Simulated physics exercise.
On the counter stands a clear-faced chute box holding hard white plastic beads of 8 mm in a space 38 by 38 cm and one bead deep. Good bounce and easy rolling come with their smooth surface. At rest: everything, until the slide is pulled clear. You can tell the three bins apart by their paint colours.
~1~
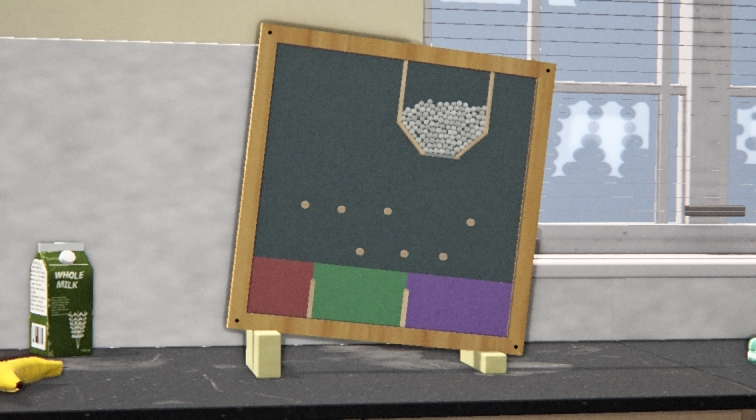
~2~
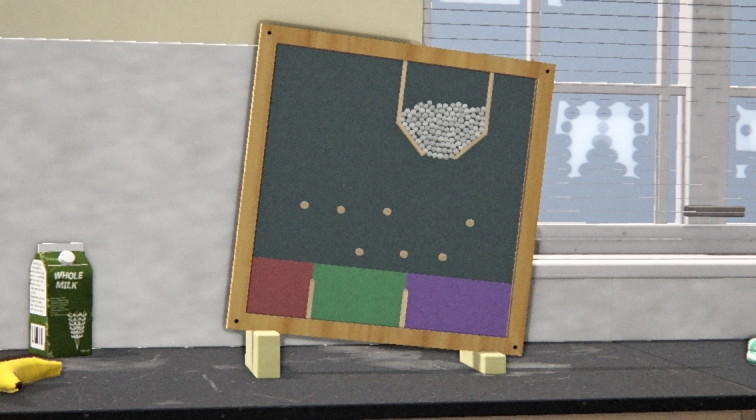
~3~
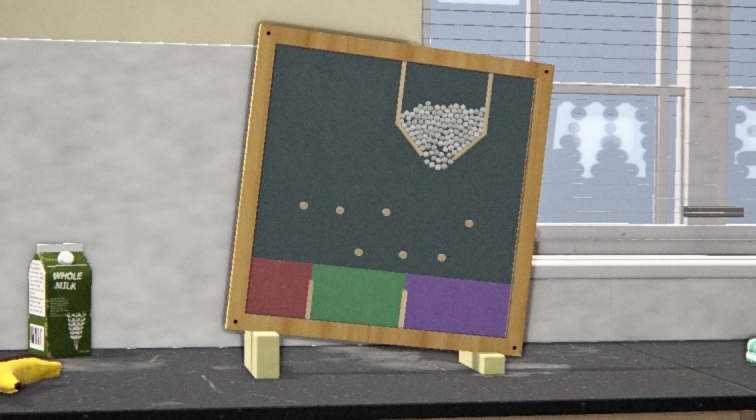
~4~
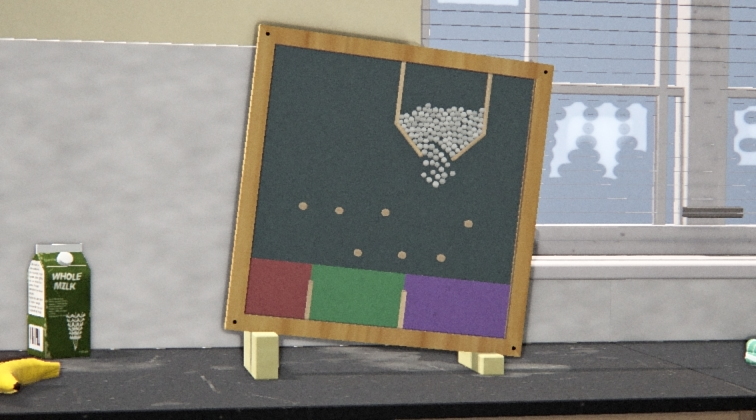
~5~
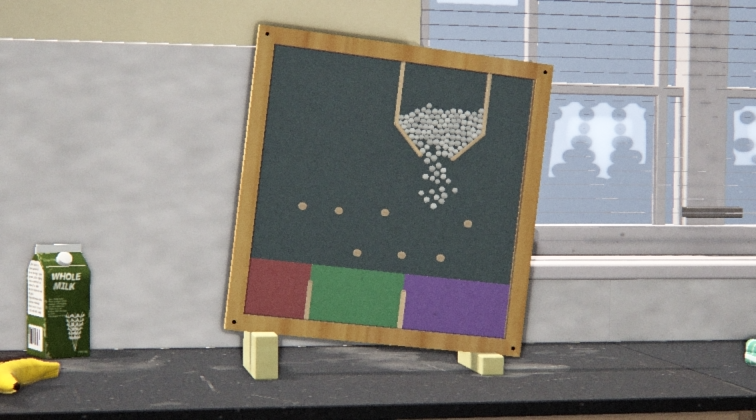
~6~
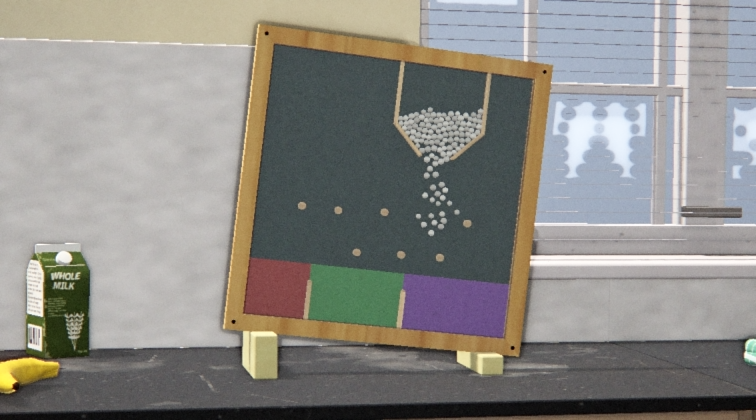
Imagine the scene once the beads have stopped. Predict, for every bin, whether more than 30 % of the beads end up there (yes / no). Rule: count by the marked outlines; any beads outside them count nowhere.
Red: No. Purple: Yes. Green: No.
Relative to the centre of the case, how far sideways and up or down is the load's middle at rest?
Some 8 cm right and 18 cm below.
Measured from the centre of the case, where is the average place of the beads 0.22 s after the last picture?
Some 7 cm right and 5 cm below.
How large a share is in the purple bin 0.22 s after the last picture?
It works out at roughly 30 per cent.
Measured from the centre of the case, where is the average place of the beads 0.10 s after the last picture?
Roughly 7 centimetres to the right and 2 centimetres above.
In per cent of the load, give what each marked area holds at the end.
Red bin 0, purple bin 90, green bin 10.
Then, 0.10 s later than the last picture, the beads' middle is 7 cm right of and 2 cm above the centre; purple 10 %.
Then, 0.22 s later than the last picture, the beads' middle is 7 cm right of and 5 cm below the centre; purple 30 %, green 5 %.
Then, 0.45 s later than the last picture, the beads' middle is 8 cm right of and 16 cm below the centre; purple 80 %, green 10 %.
All still 2.5 s after it, red 0 %, purple 90 %, green 10 %.
